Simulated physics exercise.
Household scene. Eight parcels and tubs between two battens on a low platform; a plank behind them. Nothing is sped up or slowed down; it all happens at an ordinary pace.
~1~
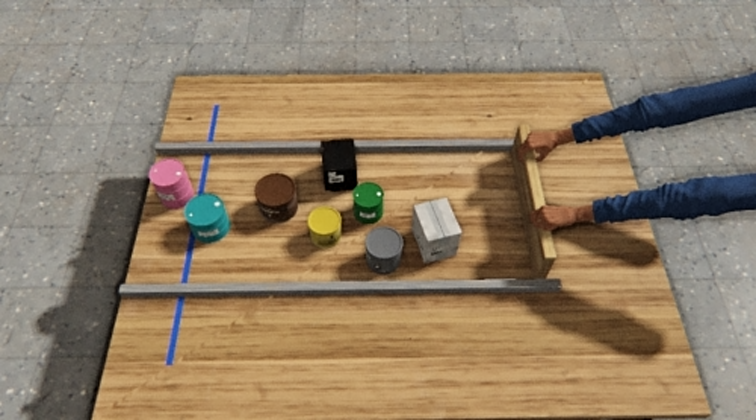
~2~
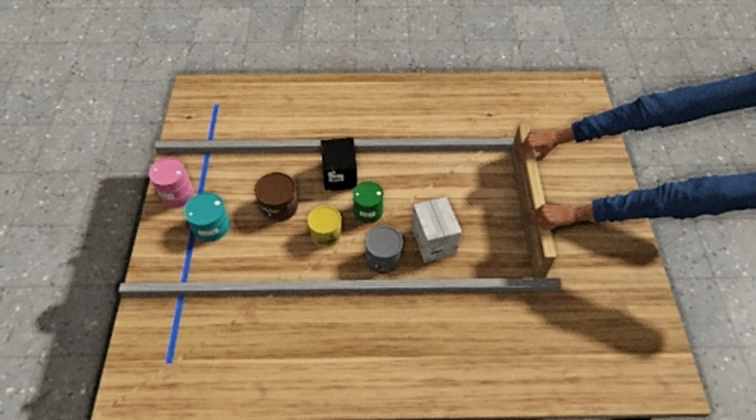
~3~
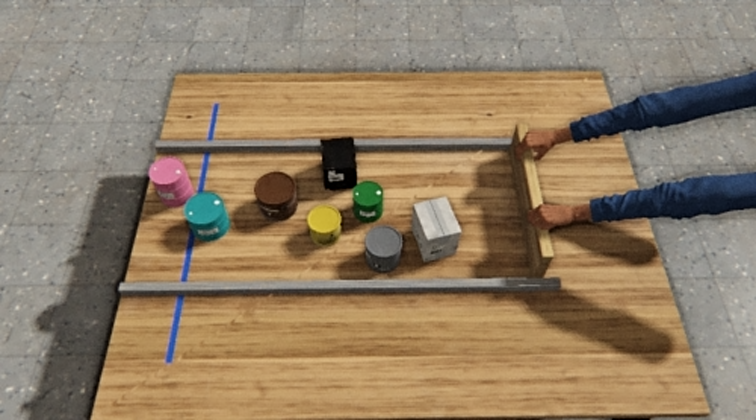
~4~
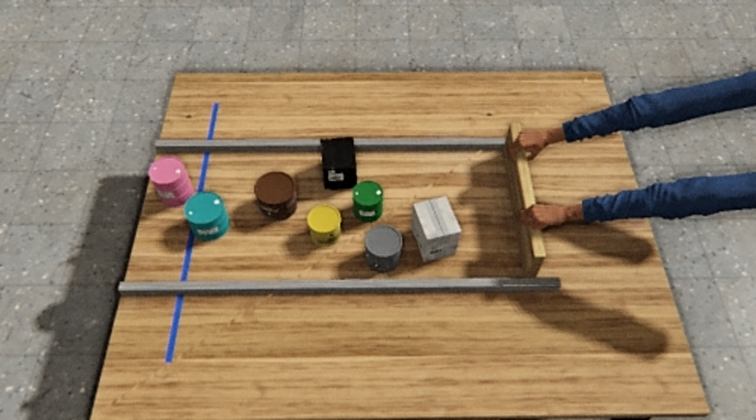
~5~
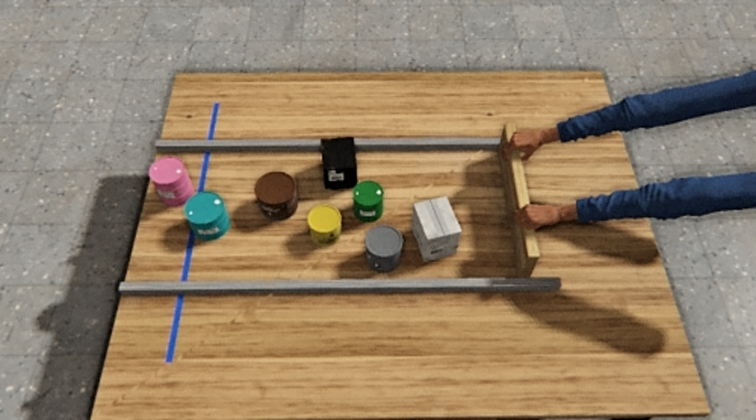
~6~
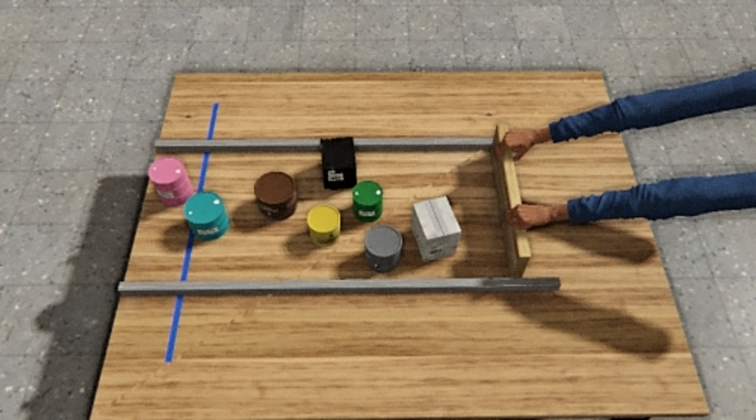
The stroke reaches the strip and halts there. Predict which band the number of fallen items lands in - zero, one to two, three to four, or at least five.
Looks to me like the count going over is a one or a two.
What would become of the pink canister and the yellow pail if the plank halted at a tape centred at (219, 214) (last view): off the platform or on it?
Lab note: Pink canister ends up below; yellow pail is safe.
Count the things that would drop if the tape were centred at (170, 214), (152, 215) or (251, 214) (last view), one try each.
In that order 4, 8 and 0.
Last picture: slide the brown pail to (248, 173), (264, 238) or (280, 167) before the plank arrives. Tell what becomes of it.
In order of the places given, the brown pail rests steady, then rests steady, then rests steady.
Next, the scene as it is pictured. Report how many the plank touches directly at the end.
4.
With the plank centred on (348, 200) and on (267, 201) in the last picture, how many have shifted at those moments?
Counts: 5, 7.
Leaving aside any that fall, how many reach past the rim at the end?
The count is 2.
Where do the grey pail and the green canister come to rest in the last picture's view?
In order, first (163, 262), then (179, 198).
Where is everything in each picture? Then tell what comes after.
The first picture shows pink canister (172, 184); turquoise canister (208, 218); brown pail (277, 198); plank (531, 200); tape (196, 216).
The second picture shows turquoise canister (208, 217); green canister (368, 203).
The third picture shows brown pail (277, 197); yellow pail (325, 227).
The fourth picture shows pink canister (172, 182); grey pail (383, 249).
The fifth picture shows turquoise canister (208, 216); white box (435, 229).
The sixth picture shows pink canister (172, 182); turquoise canister (207, 216); brown pail (277, 197); plank (508, 198); tape (195, 214).
A little later, none off yet; pink canister at rest near (172, 182); turquoise canister at rest near (207, 216); brown pail at rest near (277, 197).
Next, none off yet; pink canister moving near (170, 182); turquoise canister shifted about its own width near (170, 214); brown pail shifted well along near (206, 190).
When it is over, the number that fall off is one or two; down, turquoise canister and pink canister.
